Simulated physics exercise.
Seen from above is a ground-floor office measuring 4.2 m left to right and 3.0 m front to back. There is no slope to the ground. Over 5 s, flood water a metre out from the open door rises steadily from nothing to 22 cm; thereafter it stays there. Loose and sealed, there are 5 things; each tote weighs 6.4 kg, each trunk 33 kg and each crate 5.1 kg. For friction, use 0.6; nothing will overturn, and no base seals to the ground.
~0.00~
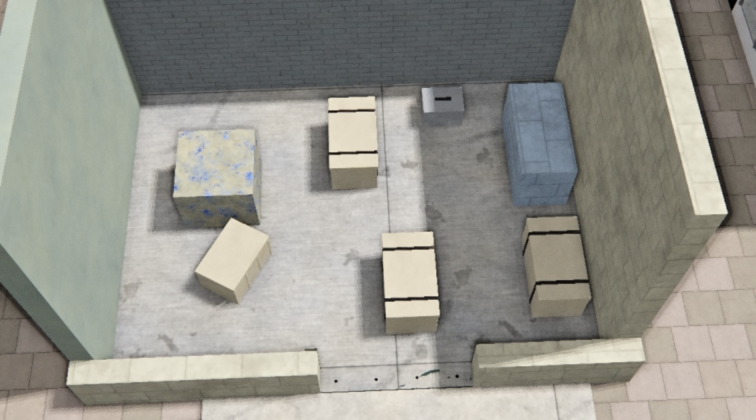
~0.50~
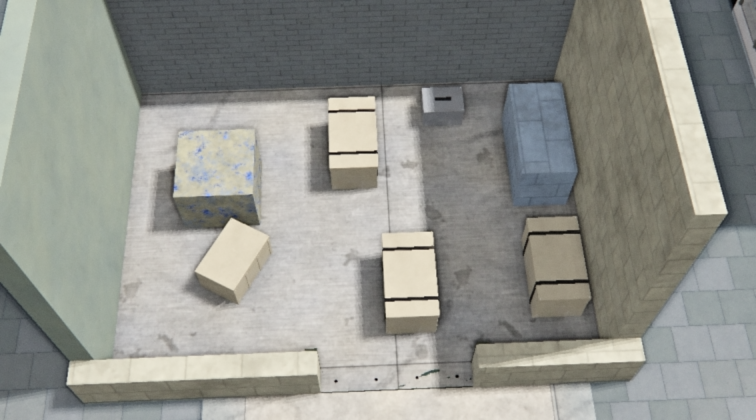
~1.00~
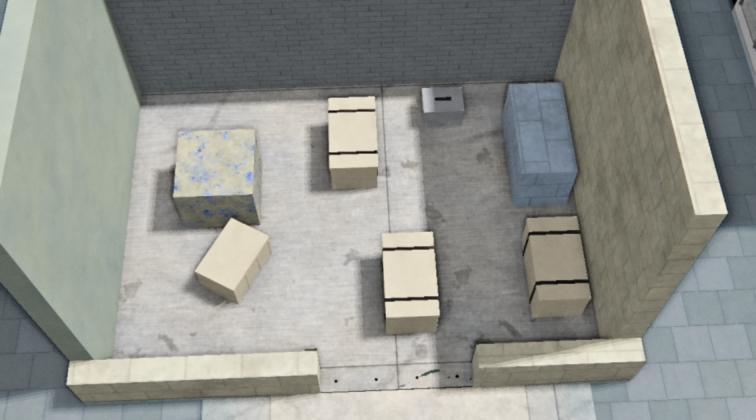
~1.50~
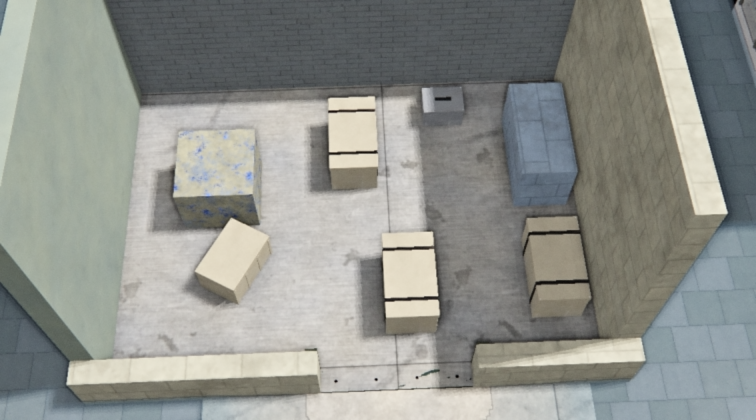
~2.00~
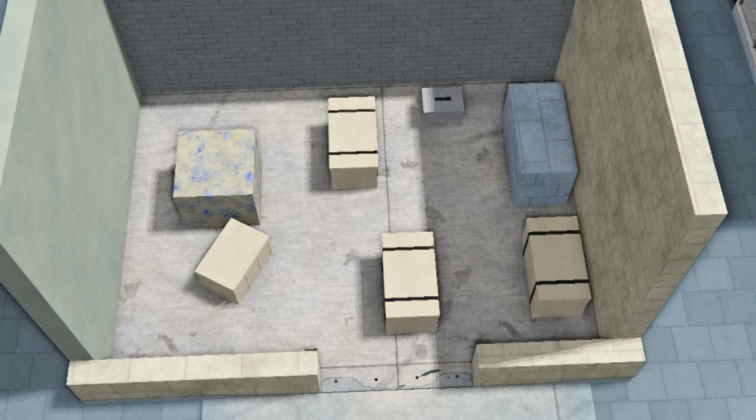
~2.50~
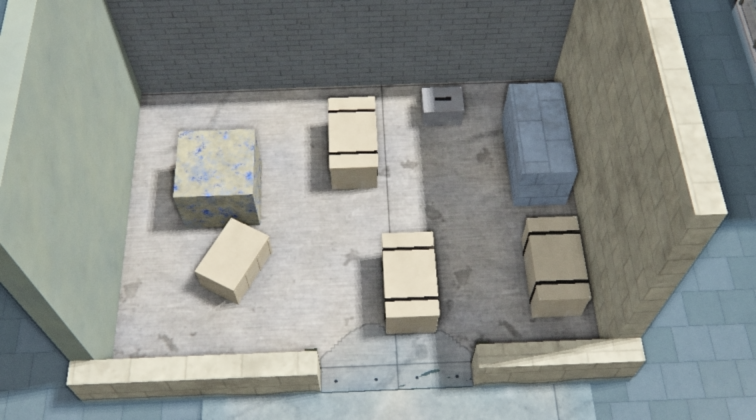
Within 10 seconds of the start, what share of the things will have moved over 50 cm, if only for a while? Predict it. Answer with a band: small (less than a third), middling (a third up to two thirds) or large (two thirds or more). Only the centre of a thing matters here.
Middling.
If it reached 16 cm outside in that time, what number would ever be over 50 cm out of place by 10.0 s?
That would give 1.
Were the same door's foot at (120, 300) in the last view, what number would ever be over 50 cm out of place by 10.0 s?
The answer then is 3.
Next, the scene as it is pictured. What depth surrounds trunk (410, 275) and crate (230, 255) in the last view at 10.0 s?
Around 13 cm and 6 cm.
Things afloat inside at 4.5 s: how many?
I get 0.
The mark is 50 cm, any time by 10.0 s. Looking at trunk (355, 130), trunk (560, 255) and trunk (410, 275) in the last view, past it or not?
So that's inside it for the first, inside it for the second and beyond it for the last.
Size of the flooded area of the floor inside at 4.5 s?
4.5 m2.
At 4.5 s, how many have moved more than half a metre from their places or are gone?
0 of them.
After 3.5 s 0 of 5 are over 50 cm from their spots; 0 afloat.
After 4.5 s 0 of 5 are over 50 cm from their spots; 0 afloat.
After 7.0 s 1 of 5 are over 50 cm from their spots; 2 afloat.
After 10.0 s 2 of 5 are over 50 cm from their spots, and 3 have been at some point; 5 afloat.
